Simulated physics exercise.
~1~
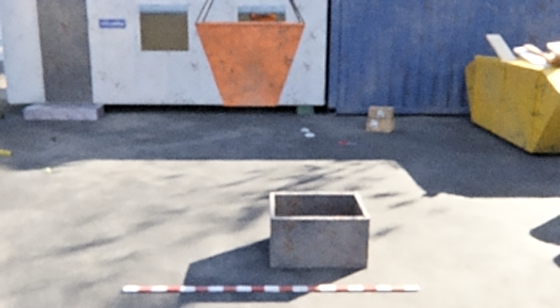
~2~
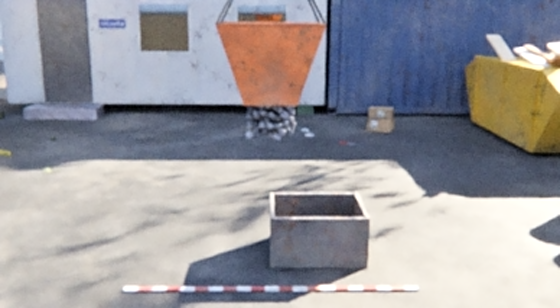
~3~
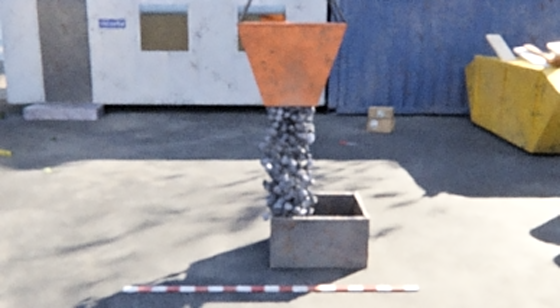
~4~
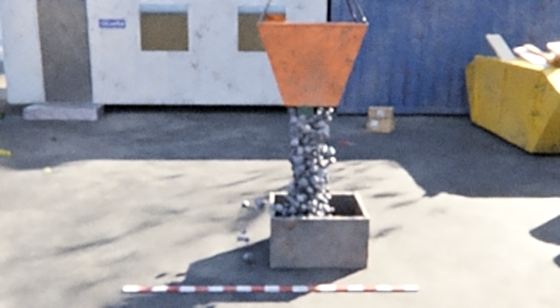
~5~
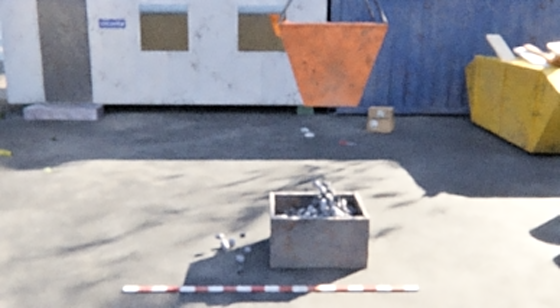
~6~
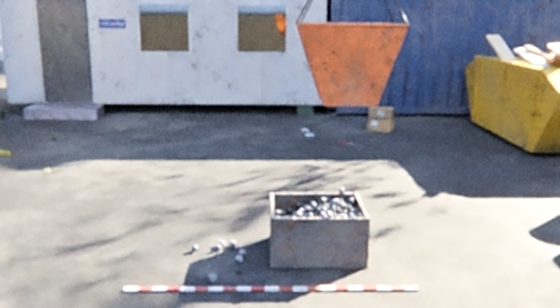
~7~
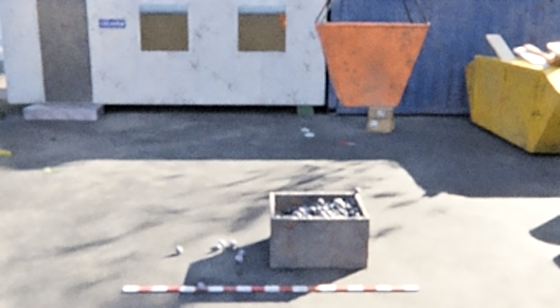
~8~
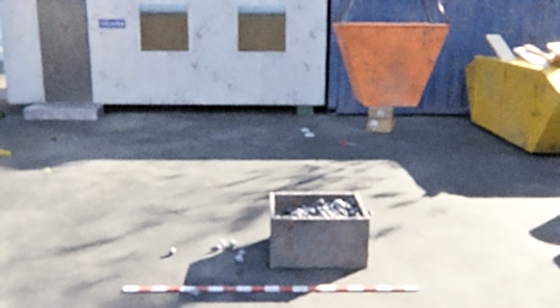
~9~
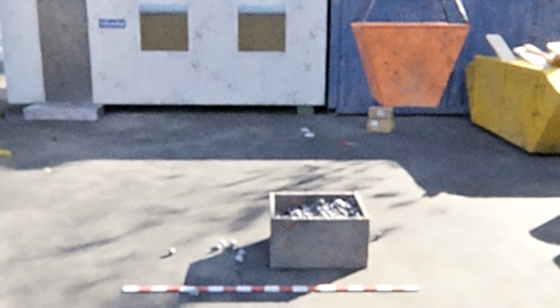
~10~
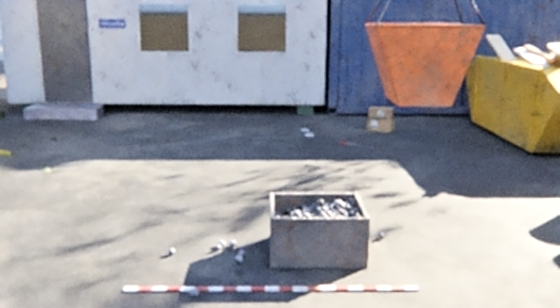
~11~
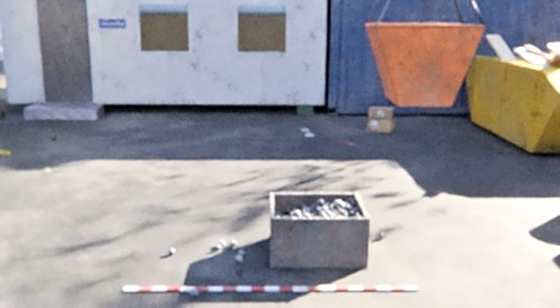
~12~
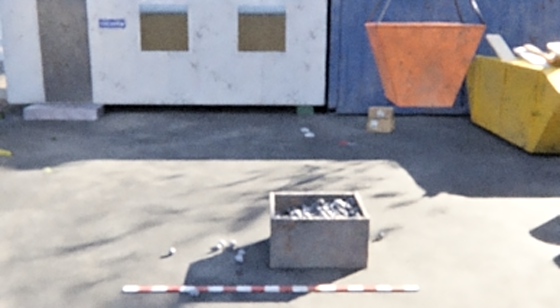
A white building with two covered windows and a blue wall stand behind a sunlit paved yard, seen from a fixed spot in front, with a yellow container of debris at the right. An orange skip hangs above an open grey bin, and a red-and-white striped staff lies before it. The skip glides right as its bottom opens and grey stones pour out in a thick column. Most drop into the bin, while a few scatter on the ground to its left. The emptied skip continues right and stops near the yellow container, leaving the bin holding nearly all the stones.
